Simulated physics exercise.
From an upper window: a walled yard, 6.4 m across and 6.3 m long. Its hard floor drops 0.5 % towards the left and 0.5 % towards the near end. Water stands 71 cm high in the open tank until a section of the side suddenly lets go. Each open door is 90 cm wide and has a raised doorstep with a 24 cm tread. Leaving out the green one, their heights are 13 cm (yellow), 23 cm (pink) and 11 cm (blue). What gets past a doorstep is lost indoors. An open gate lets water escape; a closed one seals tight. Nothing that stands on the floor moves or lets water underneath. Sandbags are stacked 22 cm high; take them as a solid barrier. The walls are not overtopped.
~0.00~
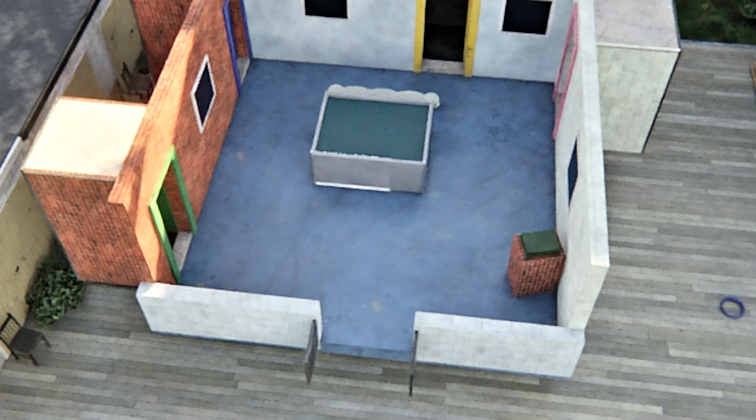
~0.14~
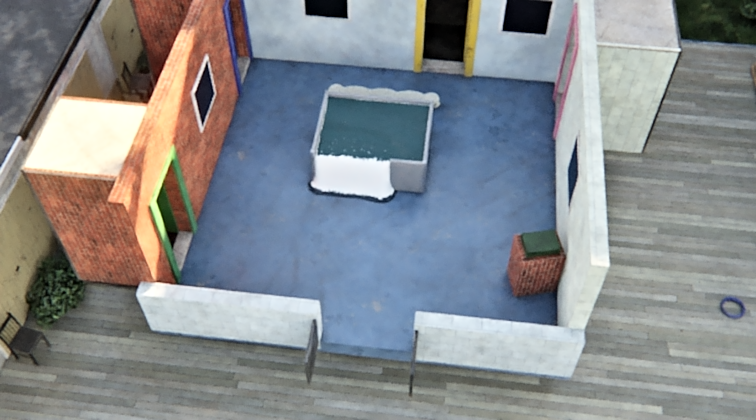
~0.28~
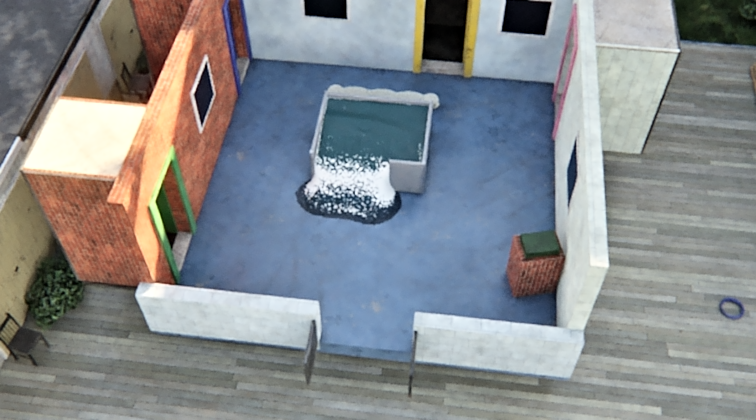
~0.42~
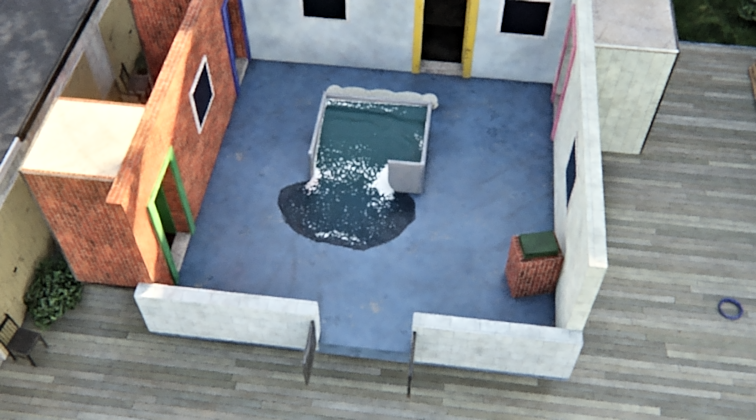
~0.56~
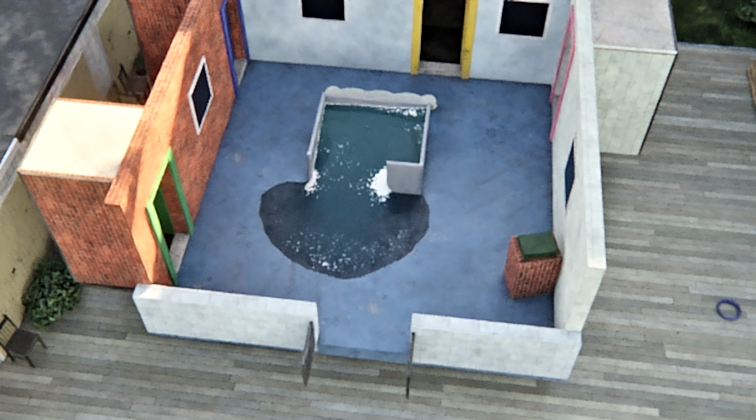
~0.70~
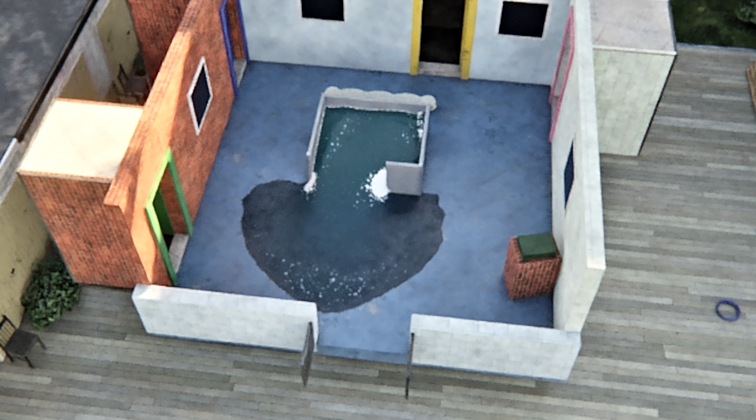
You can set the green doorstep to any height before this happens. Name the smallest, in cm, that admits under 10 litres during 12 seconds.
It would have to be roughly 19 cm high.
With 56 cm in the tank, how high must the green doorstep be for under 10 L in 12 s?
About 14.0 cm.
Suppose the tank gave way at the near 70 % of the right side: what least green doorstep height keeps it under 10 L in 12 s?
Then roughly 5.5 cm.
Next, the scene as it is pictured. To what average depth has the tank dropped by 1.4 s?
Some 36 cm.
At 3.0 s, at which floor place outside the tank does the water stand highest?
Near (164, 314).
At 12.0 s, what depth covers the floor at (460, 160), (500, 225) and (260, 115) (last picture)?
Roughly 2, 1 and 5 cm, in turn.
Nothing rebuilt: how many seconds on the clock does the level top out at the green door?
Around 2.6 s.
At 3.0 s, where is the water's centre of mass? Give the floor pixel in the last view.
At about (316, 235).
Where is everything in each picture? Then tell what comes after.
Still water, 71 cm deep, in the open tank at (374, 130); the green door at (175, 220) is dry, in the first frame.
The gap is at (353, 176), the front 0.3 m out at (383, 200); the back of the open tank holds 71 cm, in the second frame.
The front is at (369, 221), 0.8 m from the gap at (352, 177); 1.1 m2 of floor is wet, 70 cm left at the back, in the third frame.
The front is at (347, 244), 1.3 m from the gap at (351, 178); 2.5 m2 of floor is wet, 63 cm left at the back, in the fourth frame.
The gap is at (350, 179), the front 1.9 m out at (334, 272); the back of the open tank holds 61 cm, in the fifth frame.
The front is at (320, 305), 2.6 m from the gap at (349, 180); 6.2 m2 of floor is wet, 57 cm left at the back; 1.2 m in a straight line remain to the green door at (171, 222), in the sixth frame.
After 1.4 s water covers 30 % of the floor, deepest (34 cm) near (293, 328); it has not reached the green door.
After 3.0 s water covers 40 % of the floor, deepest (28 cm) near (164, 314); 18 cm at the green door, 45 litres in over its 7 cm doorstep.
After 12.0 s water covers 85 % of the floor, deepest (6 cm) near (215, 160); 5 cm at the green door, 122 litres in over its 7 cm doorstep.
At the green door as built, the water arrived by 1.5 s and peaked near 20 cm at 2.6 s.
With a doorstep of 17.5 cm, 15 litres would have come in within the 12 s; with 23.5 cm, 3 litres. So under 10 litres takes about 19 cm.
